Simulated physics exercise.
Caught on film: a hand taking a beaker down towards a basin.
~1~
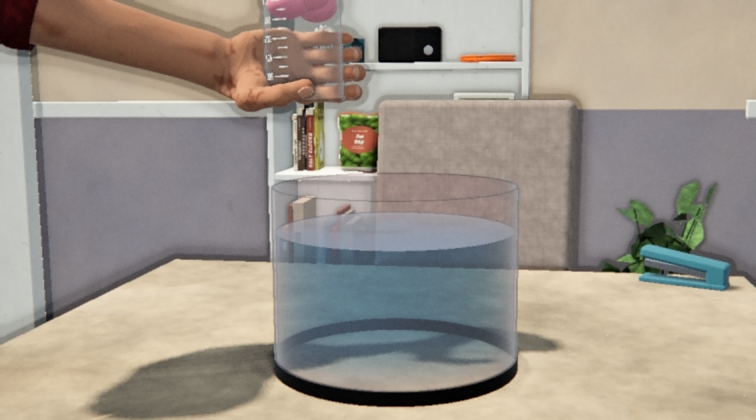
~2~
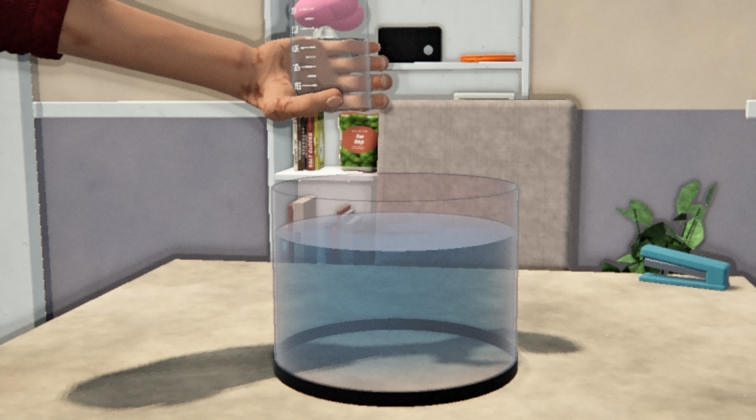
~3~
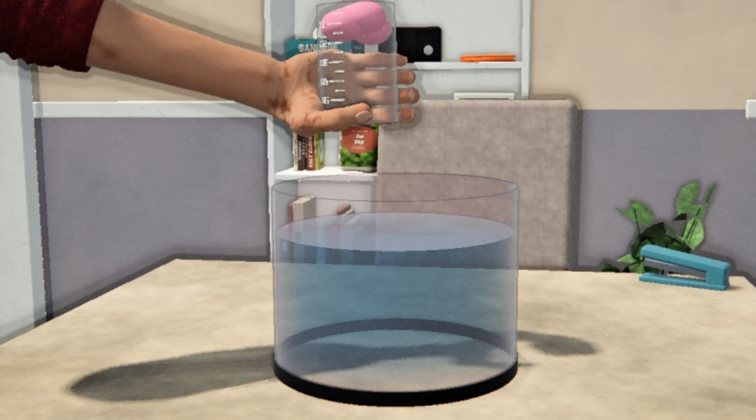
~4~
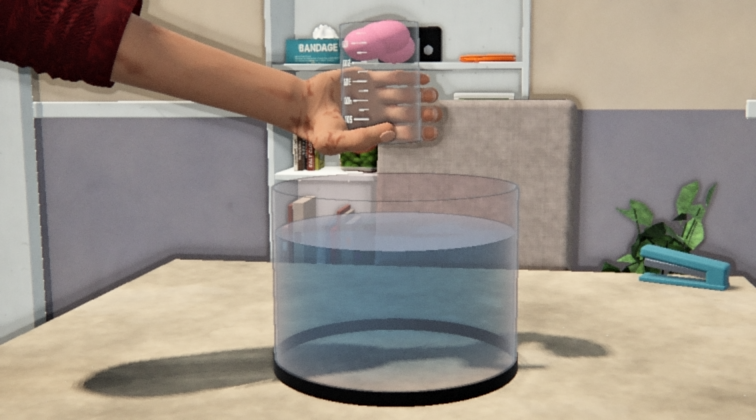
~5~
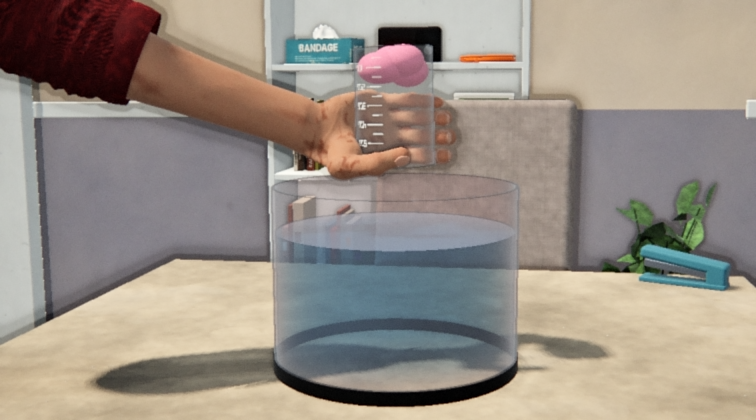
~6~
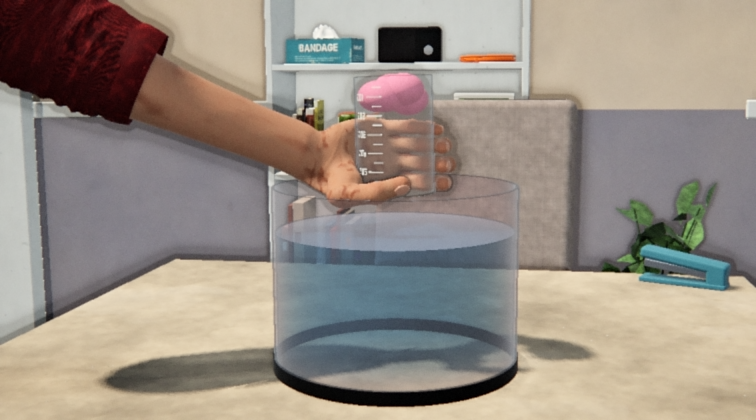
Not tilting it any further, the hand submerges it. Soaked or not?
Under the surface the napkin remains untouched.
Shortly, the beaker enters the water.
Then, air is trapped inside and holds the level down.
At the finish, the beaker is under, still full of air, and the napkin is dry.
